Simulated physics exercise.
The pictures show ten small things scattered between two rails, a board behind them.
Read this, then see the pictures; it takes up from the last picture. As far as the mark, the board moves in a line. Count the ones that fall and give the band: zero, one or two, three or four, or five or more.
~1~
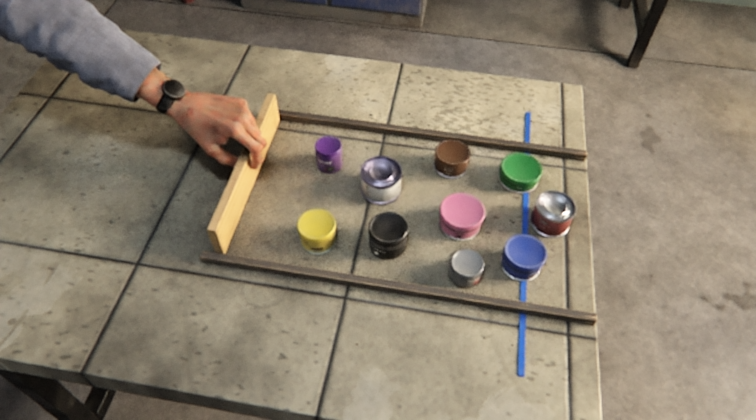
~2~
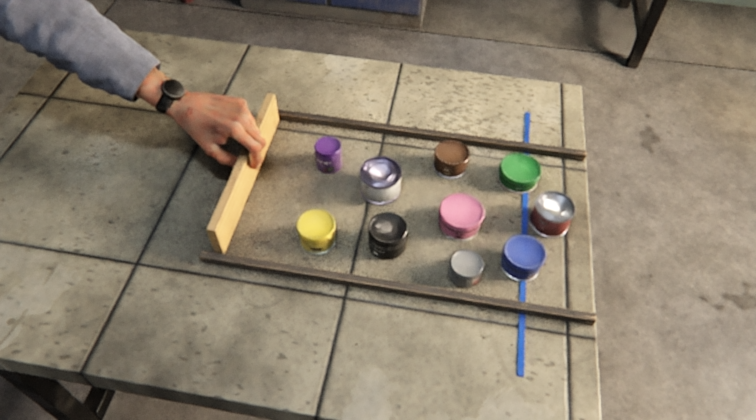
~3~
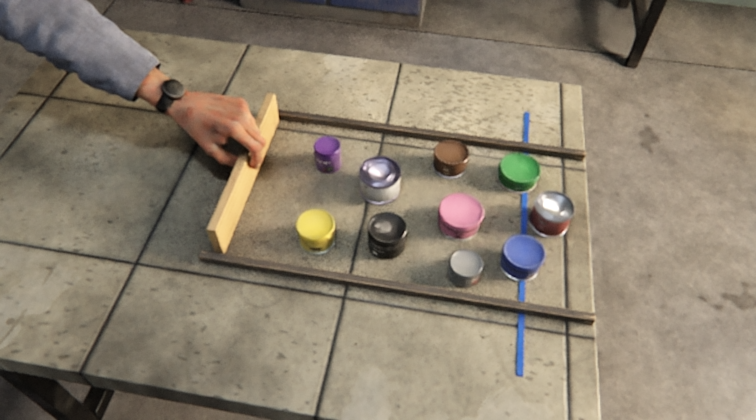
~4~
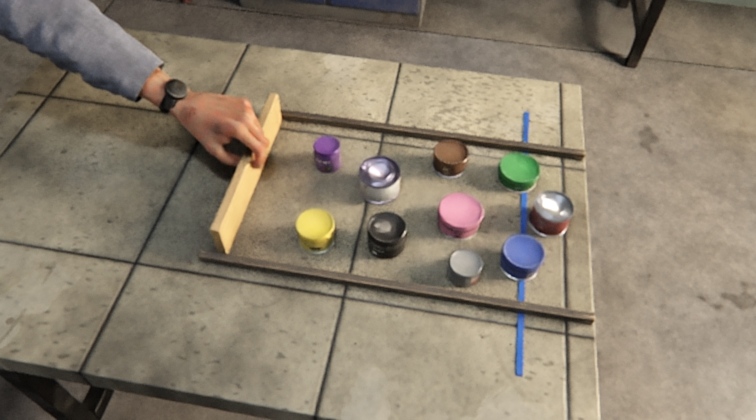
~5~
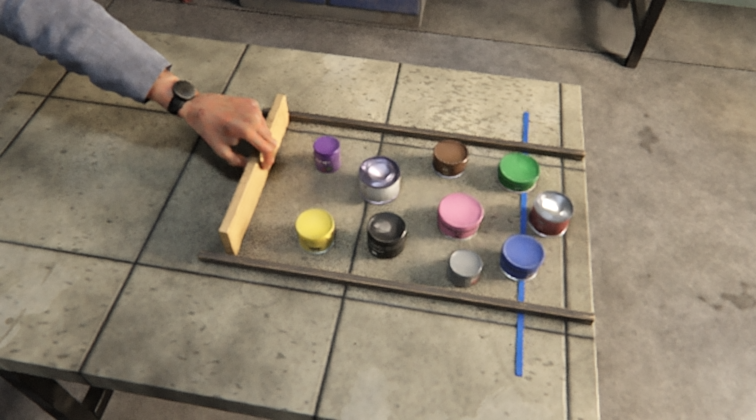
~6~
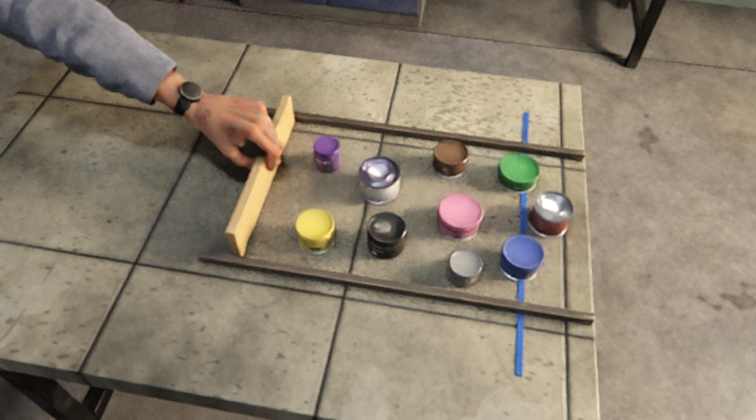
Band: One or two.
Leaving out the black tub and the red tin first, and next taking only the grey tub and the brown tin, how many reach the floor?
The number fallen is 0, and in the other try 1.
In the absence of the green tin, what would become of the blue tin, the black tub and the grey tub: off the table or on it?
The blue tin goes over; the black tub survives; the grey tub is kept.
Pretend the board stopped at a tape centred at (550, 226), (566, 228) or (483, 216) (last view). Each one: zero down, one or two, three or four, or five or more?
Place by place: At least five, then five or over, then none.
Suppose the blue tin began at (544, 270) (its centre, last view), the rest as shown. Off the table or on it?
From that start, the object then does not stay.
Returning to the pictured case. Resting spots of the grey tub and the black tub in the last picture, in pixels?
Grey tub: About (573, 294); black tub: About (580, 263).
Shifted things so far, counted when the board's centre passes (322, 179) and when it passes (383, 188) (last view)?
At the first point the count is 2, at the second it's 4.
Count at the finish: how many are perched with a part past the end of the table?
Number: 3.
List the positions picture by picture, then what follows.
The first frame shows red tin (553, 214); blue tin (523, 258); green tin (520, 173); board (248, 168); tape (525, 222).
The second frame shows blue tin (522, 258); grey tub (466, 269).
The third frame shows green tin (519, 173); board (247, 168).
The fourth frame shows red tin (551, 214); brown tin (450, 159).
The fifth frame shows blue tin (521, 258); yellow tin (316, 231).
The sixth frame shows red tin (551, 214); blue tin (521, 258); green tin (518, 173); board (264, 171); tape (523, 222).
A little later, none off yet; red tin at rest near (551, 214); blue tin at rest near (521, 258); green tin at rest near (518, 173).
Next, none off yet; red tin at rest near (551, 214); blue tin at rest near (524, 258); green tin at rest near (518, 173).
When it is over, the number that fall off is one or two; down, blue tin and red tin.
